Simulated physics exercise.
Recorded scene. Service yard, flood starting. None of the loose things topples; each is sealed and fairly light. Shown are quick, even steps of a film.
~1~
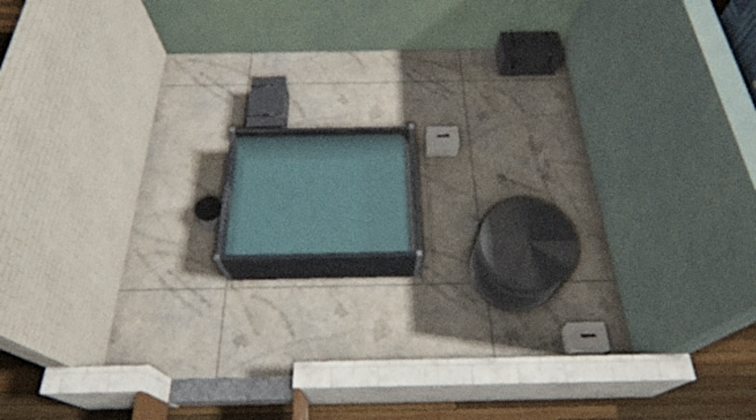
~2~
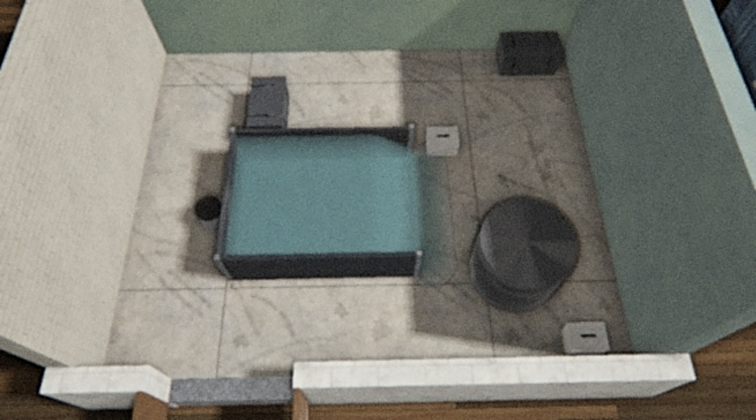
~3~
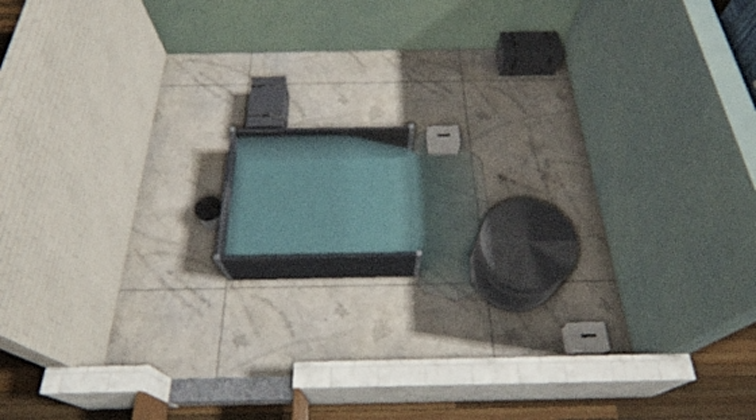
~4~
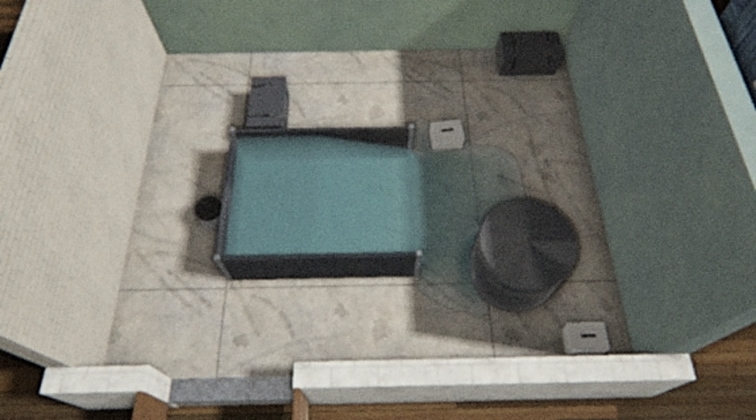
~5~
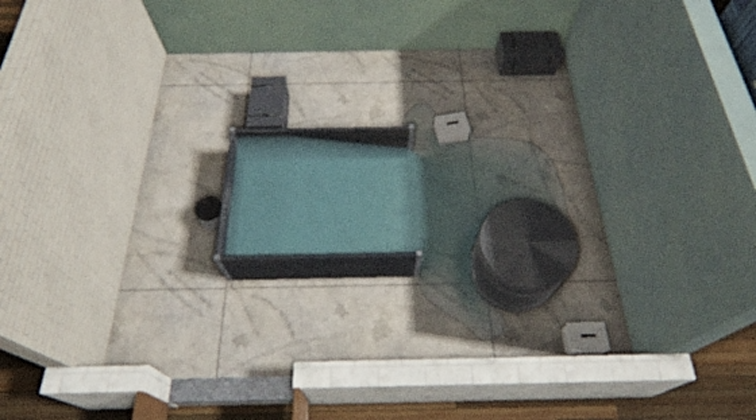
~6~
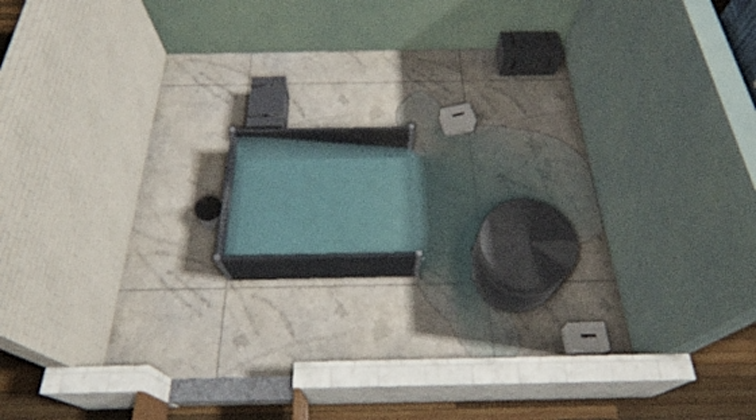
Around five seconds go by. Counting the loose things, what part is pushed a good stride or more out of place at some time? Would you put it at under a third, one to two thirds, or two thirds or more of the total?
I would put it at one to two thirds of the total.
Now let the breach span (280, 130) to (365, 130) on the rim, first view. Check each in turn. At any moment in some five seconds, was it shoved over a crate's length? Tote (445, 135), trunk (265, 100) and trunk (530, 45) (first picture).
In turn: Short of that, under that, moved that far.
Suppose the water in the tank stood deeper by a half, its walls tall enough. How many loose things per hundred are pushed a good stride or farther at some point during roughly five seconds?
Something like 80 percent.
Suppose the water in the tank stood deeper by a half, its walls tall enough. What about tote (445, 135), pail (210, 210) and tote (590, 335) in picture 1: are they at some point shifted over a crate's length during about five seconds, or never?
Answers in the order asked: Went past the threshold, stayed within the threshold, went past the threshold.
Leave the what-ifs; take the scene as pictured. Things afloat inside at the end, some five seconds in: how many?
Well, I'd say 2.
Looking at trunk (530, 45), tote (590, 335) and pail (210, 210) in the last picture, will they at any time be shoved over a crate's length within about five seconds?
As listed: Travels that far, travels that far and falls short.
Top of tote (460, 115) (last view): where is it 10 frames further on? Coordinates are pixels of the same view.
It ends up close to (473, 82).
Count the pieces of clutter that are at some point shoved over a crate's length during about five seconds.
I make it 3.
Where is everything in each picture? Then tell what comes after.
A tote at (443, 136), on the bottom; a trunk at (267, 100) rests on the ground; 0 of 5 have shifted, in the first picture.
A tote at (443, 136) rests on the ground; a trunk at (267, 100) rests on the ground; 0 of 5 have shifted, in the second picture.
A tote at (444, 136), on the bottom; a trunk at (267, 100) rests on the ground; 0 of 5 have shifted, in the third picture.
A tote at (447, 130) rests on the ground, close to its start; a trunk at (267, 100) rests on the ground; 1 of 5 have shifted, in the fourth picture.
A tote at (453, 123), on the bottom, close to its start; a trunk at (267, 100), on the bottom; 1 of 5 have shifted, in the fifth picture.
A tote at (458, 115) rests on the ground, a stride from its start; a trunk at (267, 100), on the bottom; 1 of 5 have shifted, in the sixth picture.
A moment on, 1 of 5 are well off their spots; 0 afloat.
Next, 1 of 5 are well off their spots; 1 afloat.
Later, 2 of 5 are well off their spots; 1 afloat.
In the end, 3 of 5 are well off their spots, and 3 have been at some point; 2 afloat.
